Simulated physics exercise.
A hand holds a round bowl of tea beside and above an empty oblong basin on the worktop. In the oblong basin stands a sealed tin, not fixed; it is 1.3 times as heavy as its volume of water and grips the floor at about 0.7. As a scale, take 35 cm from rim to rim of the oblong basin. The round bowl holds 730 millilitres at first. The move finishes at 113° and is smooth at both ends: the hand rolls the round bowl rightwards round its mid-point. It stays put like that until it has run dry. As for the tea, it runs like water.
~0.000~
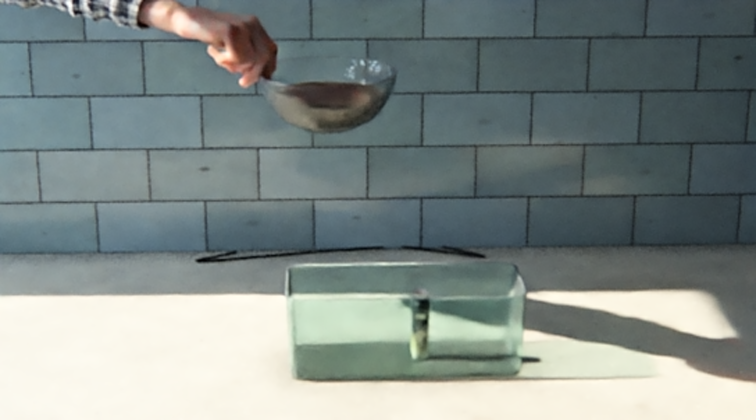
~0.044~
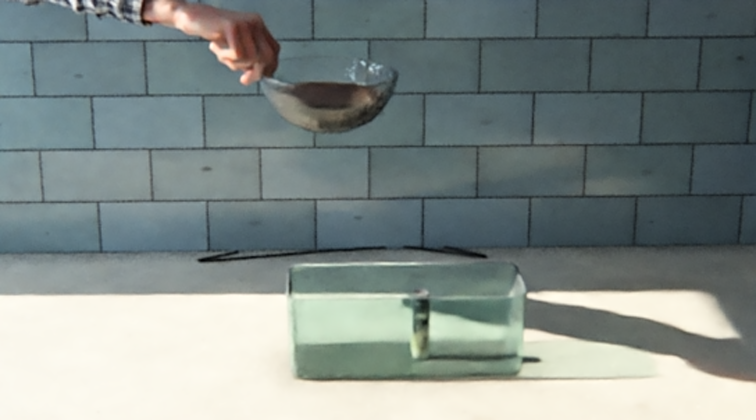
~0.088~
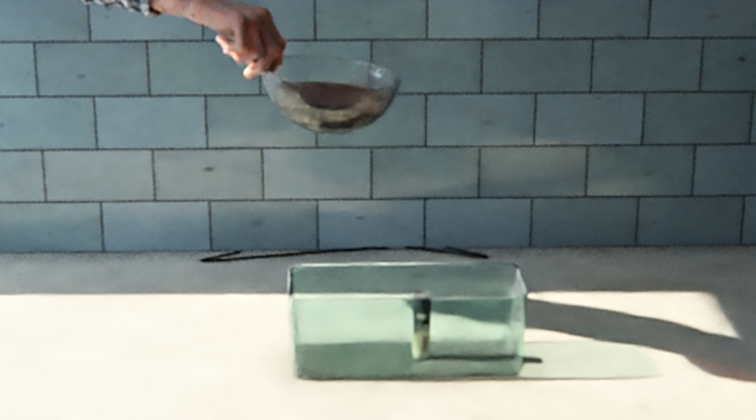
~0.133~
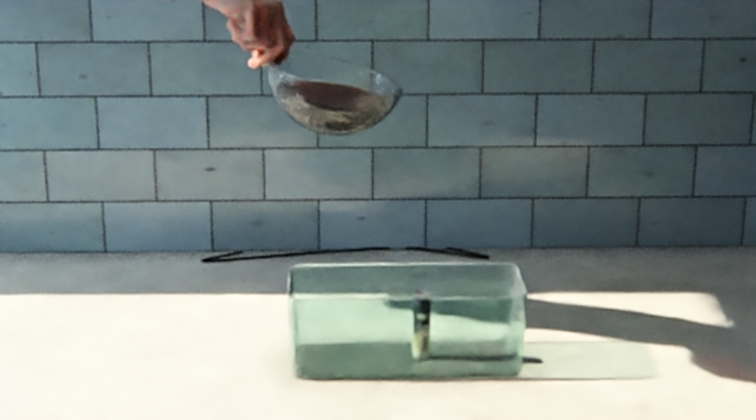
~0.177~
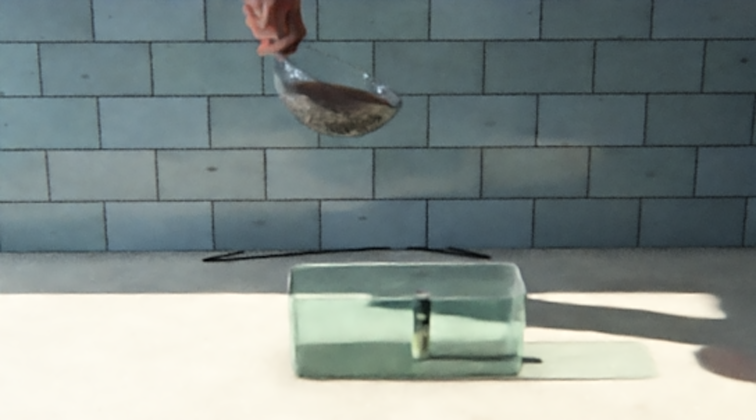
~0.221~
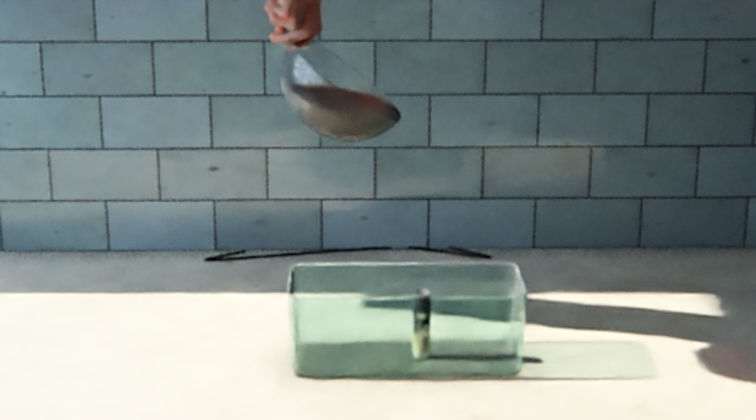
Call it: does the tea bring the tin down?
Call: Not brought down.
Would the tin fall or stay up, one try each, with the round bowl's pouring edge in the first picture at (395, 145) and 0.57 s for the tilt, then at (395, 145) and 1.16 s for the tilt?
The tin overturns the first time and stays vertical the second time.
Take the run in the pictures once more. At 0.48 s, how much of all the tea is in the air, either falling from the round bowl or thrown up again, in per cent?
Near 86 per cent at that moment.
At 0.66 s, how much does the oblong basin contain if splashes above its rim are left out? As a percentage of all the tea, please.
The fraction sits near 88 in a hundred.
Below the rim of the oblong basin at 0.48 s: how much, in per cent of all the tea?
Near 12 in a hundred.
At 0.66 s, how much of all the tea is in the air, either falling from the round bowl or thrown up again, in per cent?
Close to 12 in every hundred parts.
Then, 0.48 s in, the tilt is 106° and 2 per cent is still to pour; the tin stands where it began.
Then, 0.66 s in, the tilt is 113° and 0 per cent is still to pour; the tin stands 1 cm from where it began.
Then, 0.86 s in, the tilt is 113° and 0 per cent is still to pour; the tin stands 1 cm from where it began.
Then, 1.07 s in, the tilt is 113° and 0 per cent is still to pour; the tin stands 1 cm from where it began.
Finally, the tin stands 1 cm from where it began.
